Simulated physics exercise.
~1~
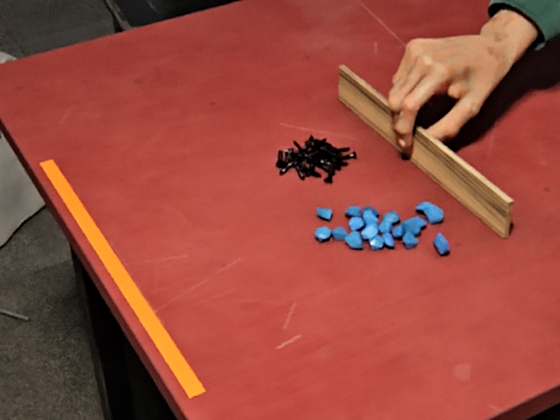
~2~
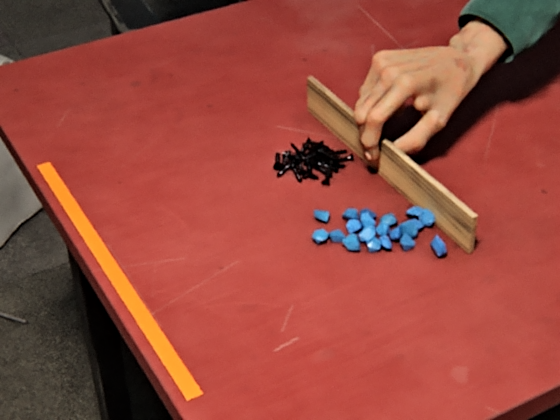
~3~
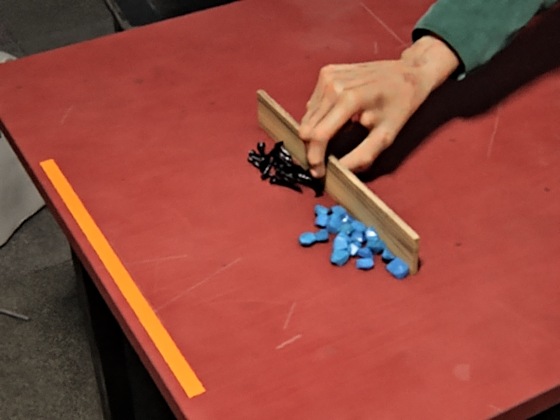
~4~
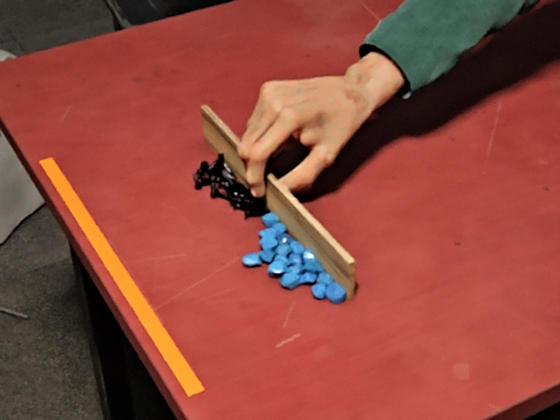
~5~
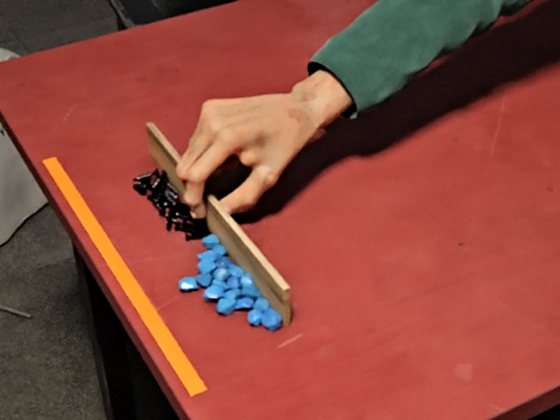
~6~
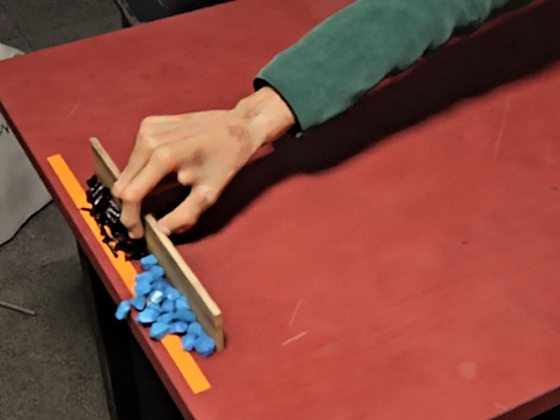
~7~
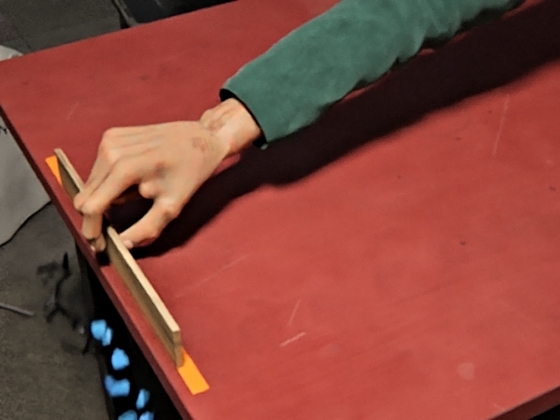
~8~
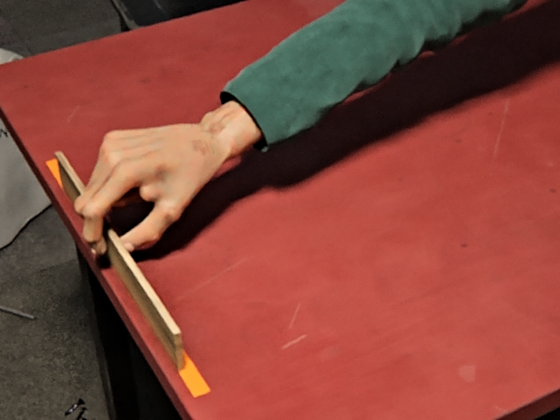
A hand slides a wooden strip left to orange tape, pushing black and blue bits off the table.
